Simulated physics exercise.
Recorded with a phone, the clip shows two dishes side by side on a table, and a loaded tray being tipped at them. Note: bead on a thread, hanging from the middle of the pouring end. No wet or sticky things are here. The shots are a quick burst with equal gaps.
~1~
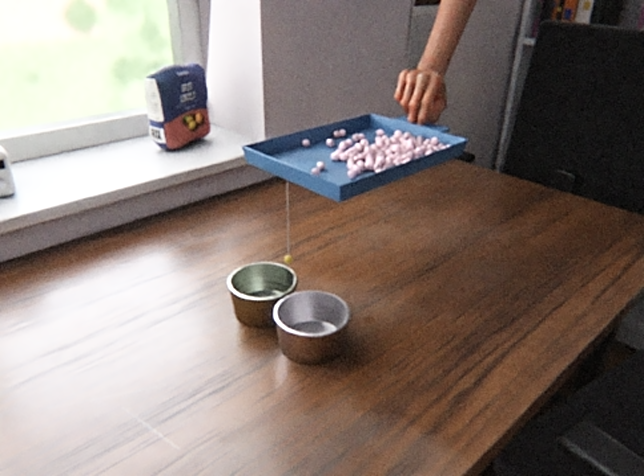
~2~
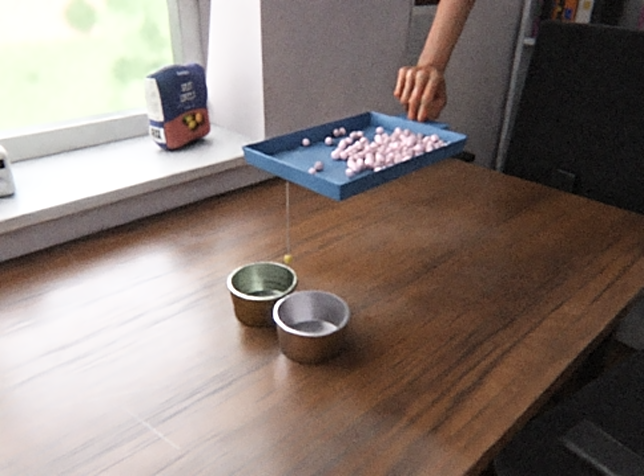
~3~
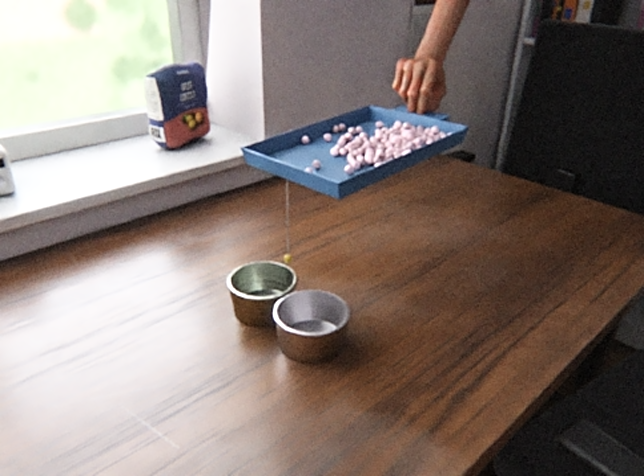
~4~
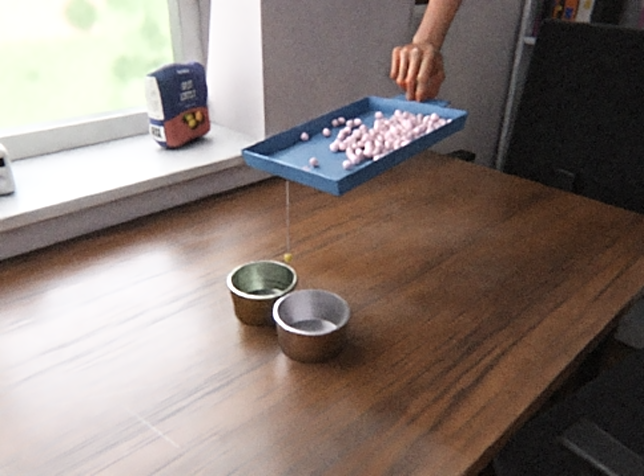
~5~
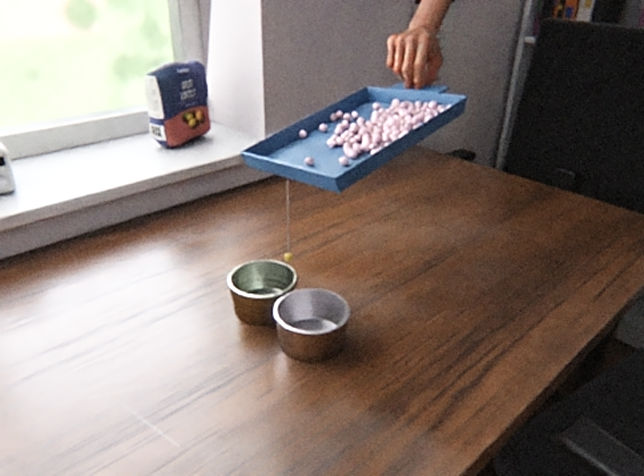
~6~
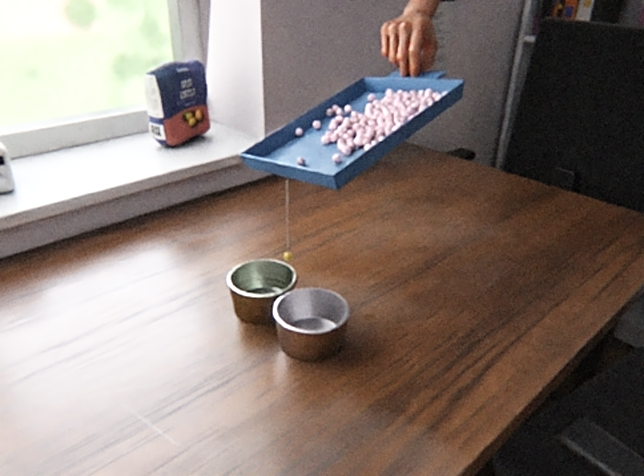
On a wooden table by a window, a hand gradually tilts a blue tray of pink pearls above two dishes.
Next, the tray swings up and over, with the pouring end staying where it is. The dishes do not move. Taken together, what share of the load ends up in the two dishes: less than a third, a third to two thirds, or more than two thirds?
Once it's all tipped, the dishes get not even a third of it.
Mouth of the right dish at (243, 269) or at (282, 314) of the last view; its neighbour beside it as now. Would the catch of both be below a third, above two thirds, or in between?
The first try: In the middle band. The second: Under a third.
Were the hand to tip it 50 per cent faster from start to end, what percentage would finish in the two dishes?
Roughly 0%.
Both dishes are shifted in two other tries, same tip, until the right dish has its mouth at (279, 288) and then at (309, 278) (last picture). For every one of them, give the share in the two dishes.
Near 60 % and 50 %.
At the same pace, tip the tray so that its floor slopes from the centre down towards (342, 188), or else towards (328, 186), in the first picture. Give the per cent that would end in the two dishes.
About 70 %, then 90 %.
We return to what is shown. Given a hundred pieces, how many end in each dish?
The share is 0 per cent in the left dish and 0 per cent in the right dish.
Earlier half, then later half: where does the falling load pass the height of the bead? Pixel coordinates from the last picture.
Roughly (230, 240) first, then roughly (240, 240).
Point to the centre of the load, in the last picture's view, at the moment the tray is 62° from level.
Close to (263, 159).
Just after the last frame, tray tipped steeply; the larger part on the tray; just a few in the left dish; about a tenth outside both; about a tenth in the air.
A moment on, tray tipped past a quarter turn; about a tenth on the tray; just a few in the left dish; roughly two thirds outside both; roughly a quarter in the air.
Further on, tray tipped past a quarter turn; just a few in the left dish; almost all outside both.
When it is over, tray tipped past a quarter turn; not one in the right dish; just a few in the left dish; almost all outside both.
